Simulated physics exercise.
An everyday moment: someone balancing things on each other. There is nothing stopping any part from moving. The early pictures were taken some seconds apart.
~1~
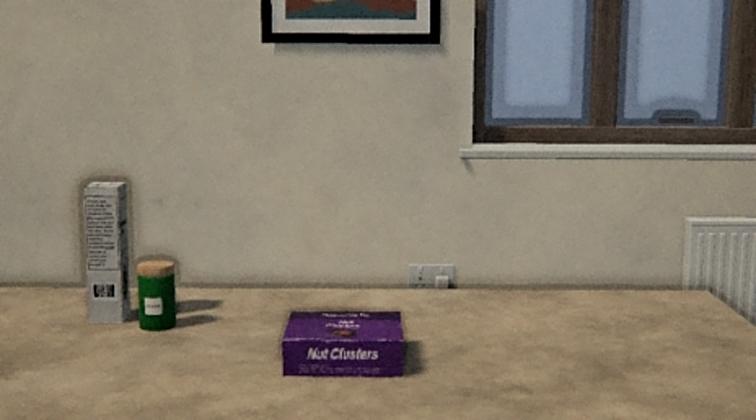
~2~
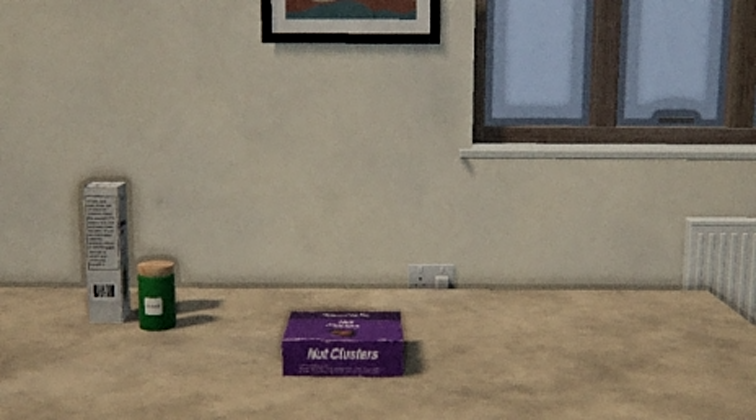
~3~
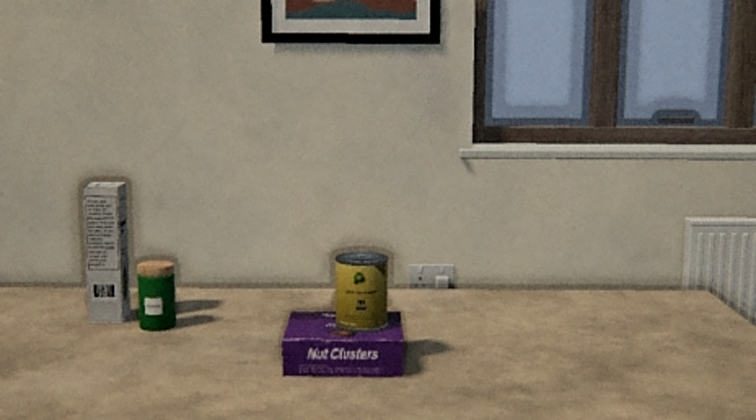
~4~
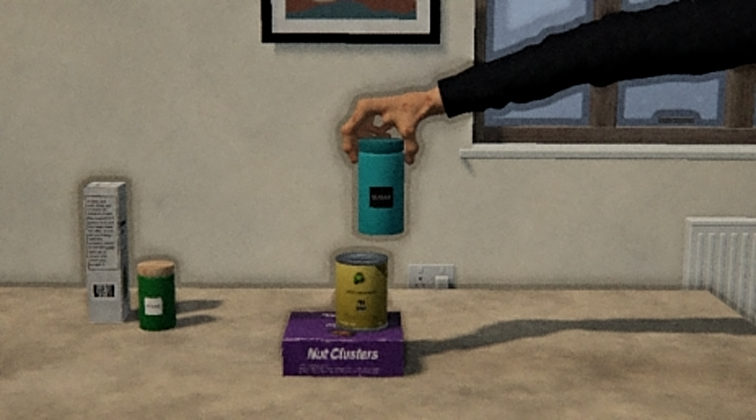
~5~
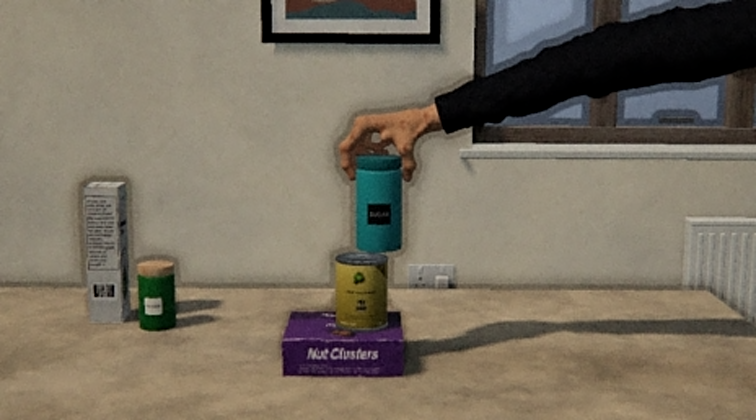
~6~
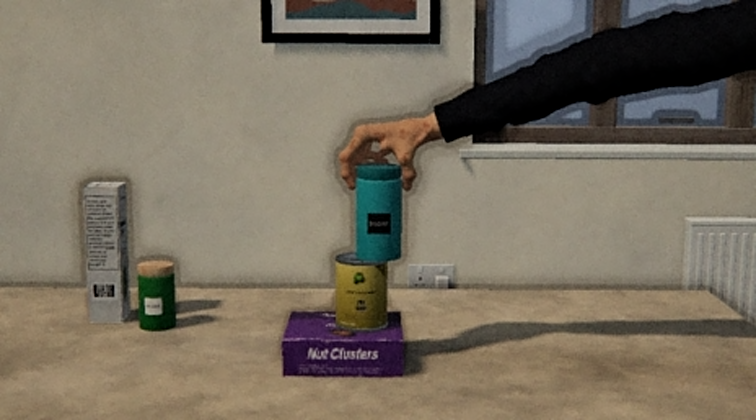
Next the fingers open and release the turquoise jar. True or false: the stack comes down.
False.
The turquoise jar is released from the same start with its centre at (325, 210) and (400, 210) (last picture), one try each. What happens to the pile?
First case - pile falls; second case - pile falls.
Then, 0.20 s on from there, no change.
Then, 0.60 s on from there, turquoise jar resting near (380, 212).
In the end, all 5 unmoved. At the end, from the last picture's camera, turquoise jar near (380, 212). The pile holds.
